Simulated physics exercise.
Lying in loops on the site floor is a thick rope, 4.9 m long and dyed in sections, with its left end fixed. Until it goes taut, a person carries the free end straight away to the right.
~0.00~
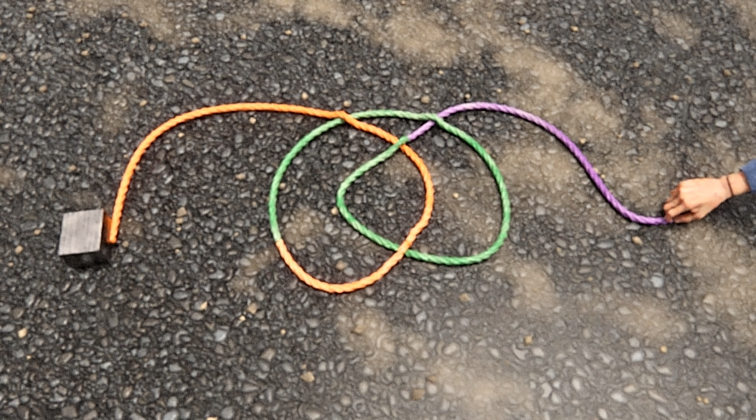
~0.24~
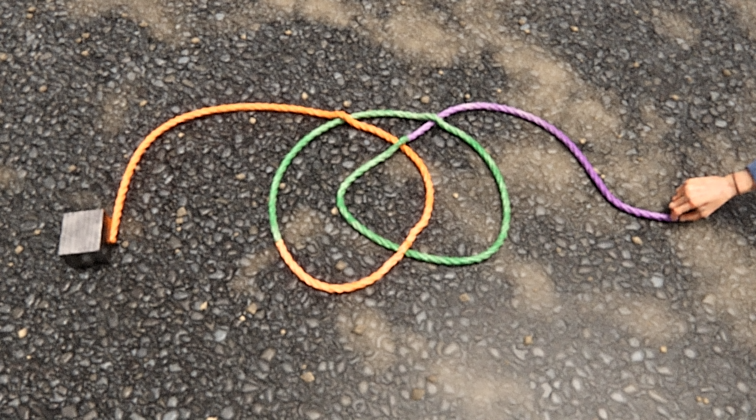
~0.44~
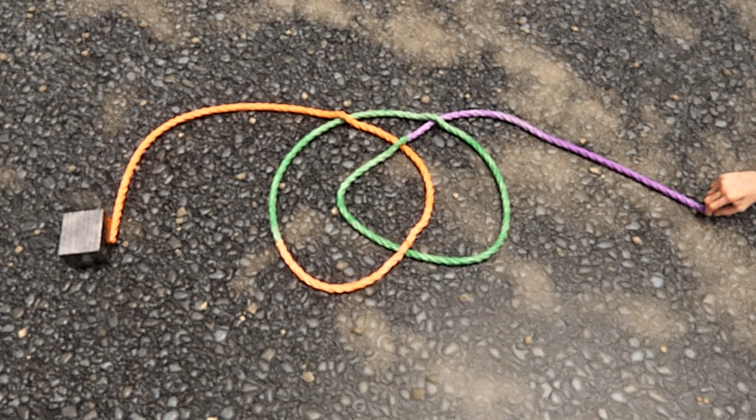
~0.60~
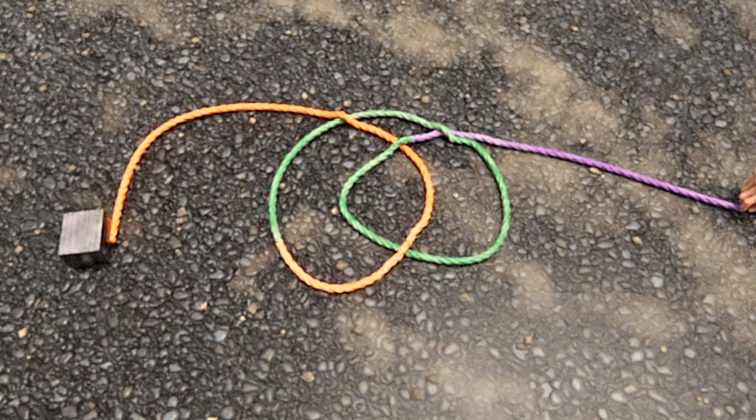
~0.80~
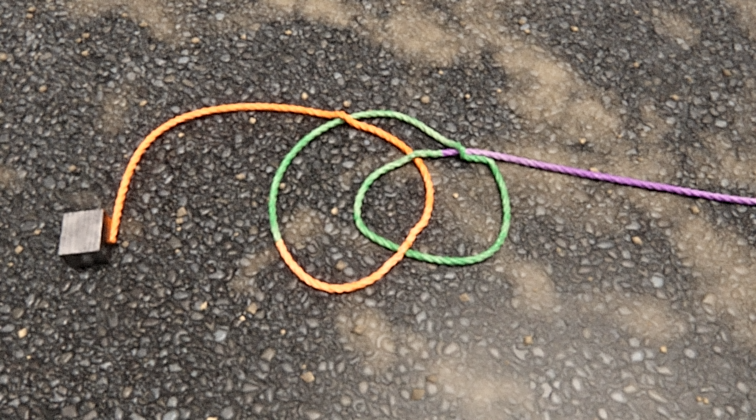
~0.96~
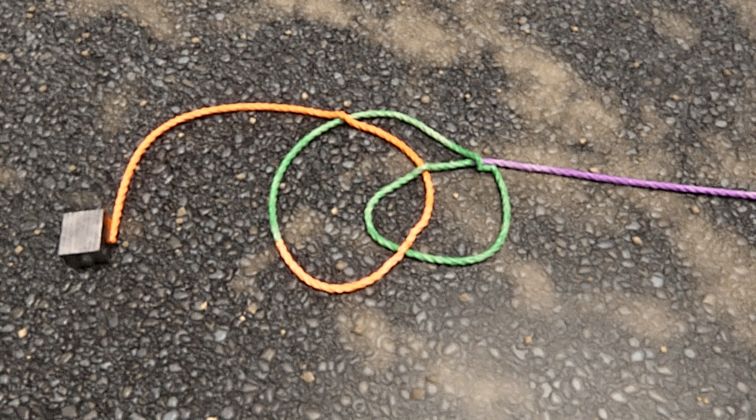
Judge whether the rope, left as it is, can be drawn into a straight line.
The rope will catch on itself.
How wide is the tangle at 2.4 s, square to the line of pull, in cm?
44 cm or so.
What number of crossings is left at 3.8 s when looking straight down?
The number is 6.
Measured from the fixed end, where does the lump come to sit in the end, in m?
About 2.2 m along.
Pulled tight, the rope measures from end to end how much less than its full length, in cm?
Roughly 35 cm.
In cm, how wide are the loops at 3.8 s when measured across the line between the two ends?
Width measured: Some 12 cm.
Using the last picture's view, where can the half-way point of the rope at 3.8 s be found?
That point lies near pixel (568, 170) in the last picture.
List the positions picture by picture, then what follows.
Crossings (345, 119) orange over green, (406, 252) orange over green, (402, 145) green over orange, (433, 121) green over purple; rope runs through (192, 115) (411, 238) (348, 118) (417, 255) (536, 120); grip (671, 220), in the first frame.
Rope runs through (192, 115) (348, 118) (536, 120); grip (677, 218), in the second frame.
Rope runs through (192, 115) (348, 118) (539, 134); grip (711, 213), in the third frame.
Rope runs through (192, 115) (348, 118) (561, 155); grip (745, 209), in the fourth frame.
Rope runs through (192, 115) (348, 118) (598, 176), in the fifth frame.
Rope runs through (192, 115) (411, 238) (348, 118) (417, 255) (632, 182), in the sixth frame.
By 2.4 s, the ends are 2.7 m apart, loops still 44 cm across.
By 3.8 s, the ends are 3.6 m apart, loops still 12 cm across.
By 5.1 s, the ends are 4.4 m apart, with a tight lump 2.3 m from the fixed end.
By 6.5 s, the ends are 4.6 m apart, with a tight lump 2.1 m from the fixed end.
By 6.8 s, the ends are 4.6 m apart, with a tight lump 2.1 m from the fixed end.
